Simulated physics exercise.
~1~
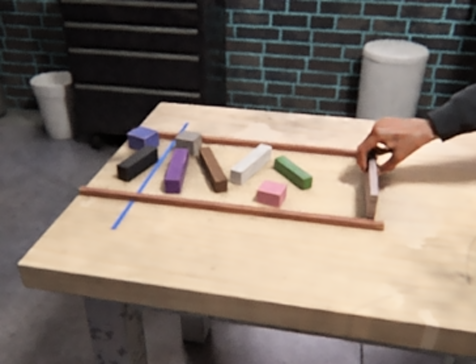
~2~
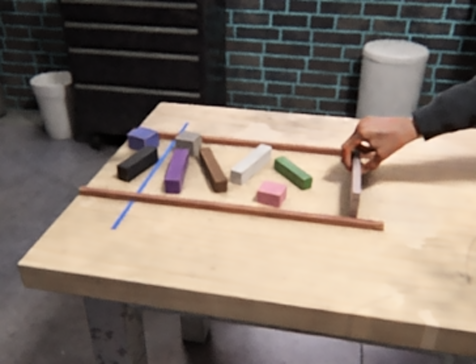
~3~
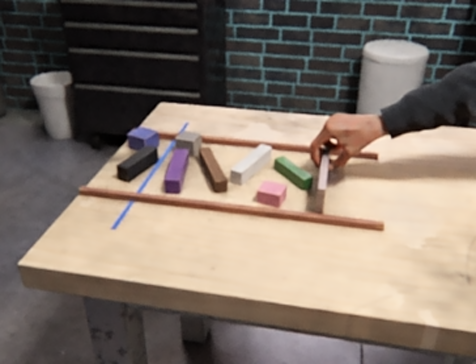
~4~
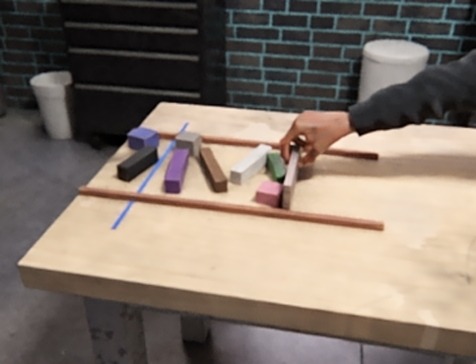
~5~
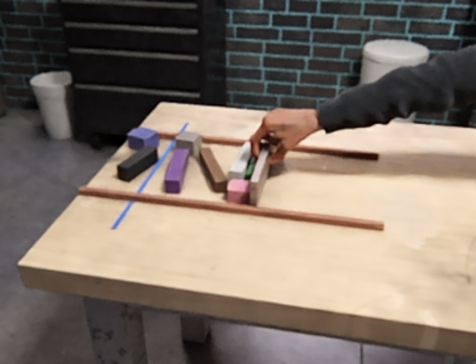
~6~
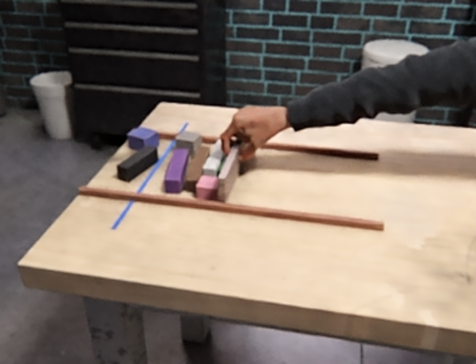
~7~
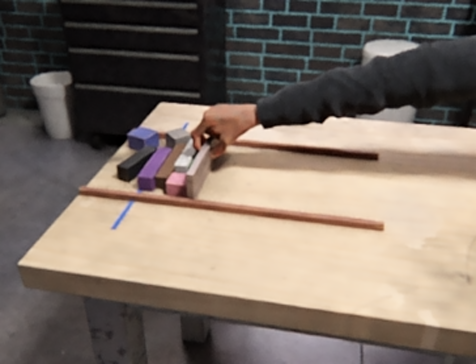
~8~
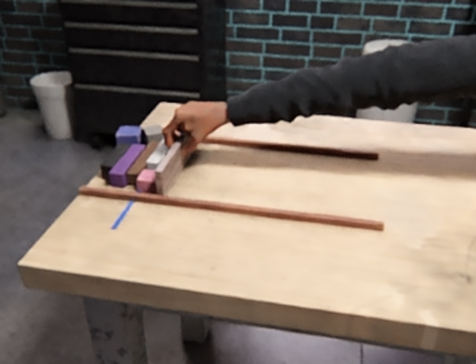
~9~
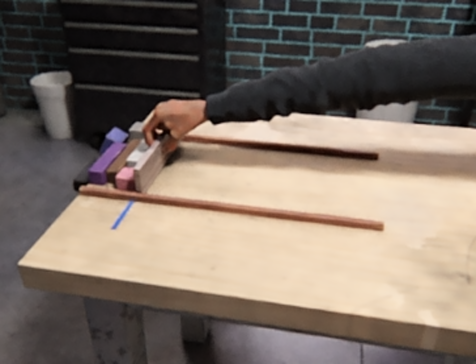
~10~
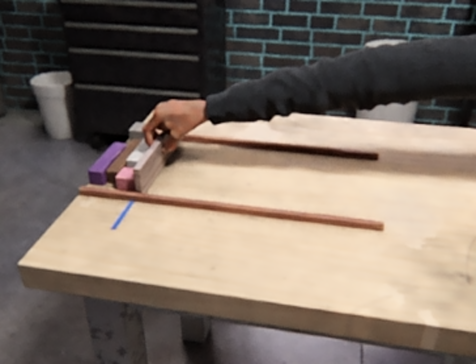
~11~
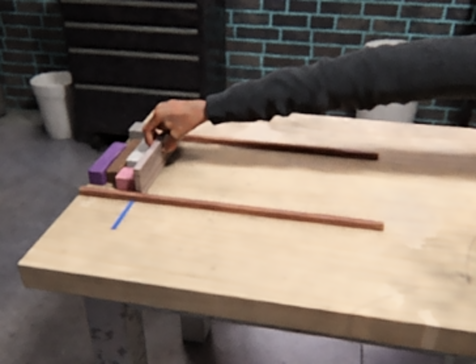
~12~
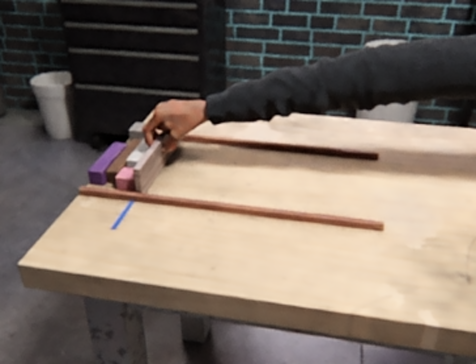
In a workshop with a dark brick wall and a black tool chest, a still camera looks down at an angle on a pale wooden table. Black, blue, grey, purple, brown, white, green and pink blocks lie at odd angles between two brown rails, some near a blue strip of tape at left. A dark-sleeved arm slides an upright board leftward from the right, gathering the green, pink and white pieces. The pack squeezes together and crosses toward the left edge, where the black and blue pieces drop off. The hand stops, holding the board against the remaining blocks.
